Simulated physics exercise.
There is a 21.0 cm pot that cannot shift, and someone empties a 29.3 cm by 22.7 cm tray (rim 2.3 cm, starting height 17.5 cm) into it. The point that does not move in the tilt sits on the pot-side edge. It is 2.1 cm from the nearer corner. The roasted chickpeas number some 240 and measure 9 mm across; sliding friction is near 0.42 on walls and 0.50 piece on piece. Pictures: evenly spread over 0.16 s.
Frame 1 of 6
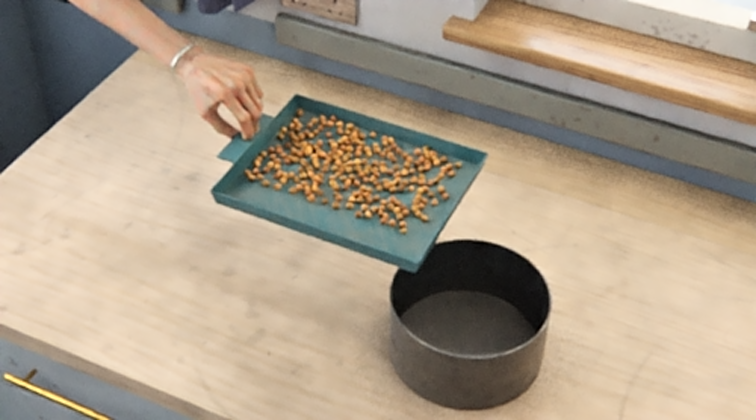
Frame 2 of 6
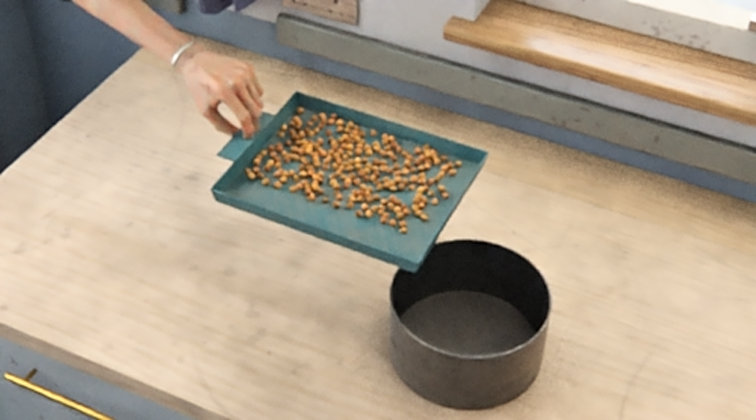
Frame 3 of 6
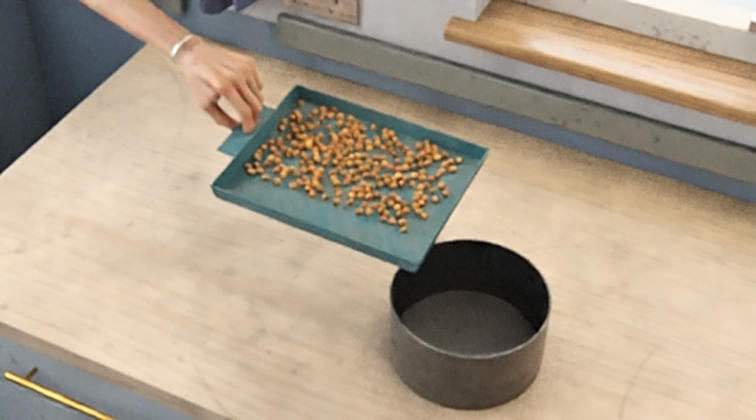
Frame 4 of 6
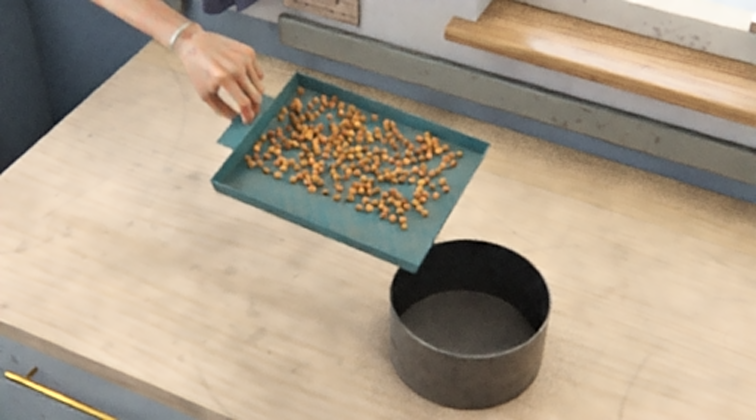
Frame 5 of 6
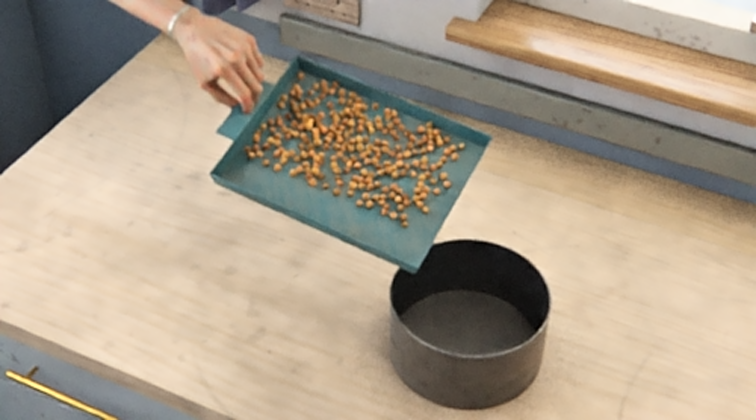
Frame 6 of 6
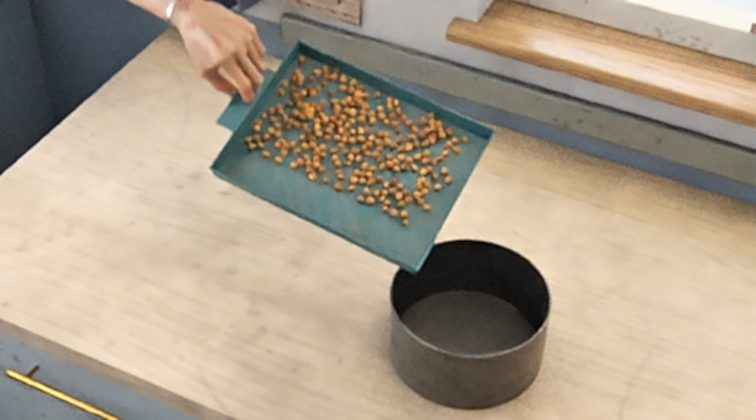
A hand tilted a teal tray scattered with roasted chickpeas, slowly at first and then more steeply, raising its far left side while the chickpeas stayed spread out and the dark pot beside it stayed still.
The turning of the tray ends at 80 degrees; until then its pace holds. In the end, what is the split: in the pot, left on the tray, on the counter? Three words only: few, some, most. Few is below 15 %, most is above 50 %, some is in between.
Pot - some, tray - few, counter - most.
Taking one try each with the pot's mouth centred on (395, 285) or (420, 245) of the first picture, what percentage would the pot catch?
Try one: ~ 30 %; try two: ~ 0 %.
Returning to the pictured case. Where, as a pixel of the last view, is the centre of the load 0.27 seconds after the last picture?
Close to pixel (372, 185).
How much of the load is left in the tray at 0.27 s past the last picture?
100 %, give or take.
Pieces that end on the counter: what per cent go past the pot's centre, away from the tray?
Some 50 per cent of the spill lies beyond the centre.
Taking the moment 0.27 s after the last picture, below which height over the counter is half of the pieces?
Roughly 28 centimetres, give or take.
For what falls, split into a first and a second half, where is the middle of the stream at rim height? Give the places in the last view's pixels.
First half close to (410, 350), second half close to (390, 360).
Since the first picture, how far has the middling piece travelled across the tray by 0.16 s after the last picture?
I'd say close to 1 centimetres.
Then, 0.16 s after the last picture, tilt 52 degrees; the tray holds 100 %, the pot 0 %.
Then, 0.27 s after the last picture, tilt 73 degrees; the tray holds 100 %, the pot 0 %.
Then, 0.51 s after the last picture, tilt 80 degrees; the tray holds 15 %, the pot 20 %.
In the end, pot 25 %, tray 10 %, counter 65 %.
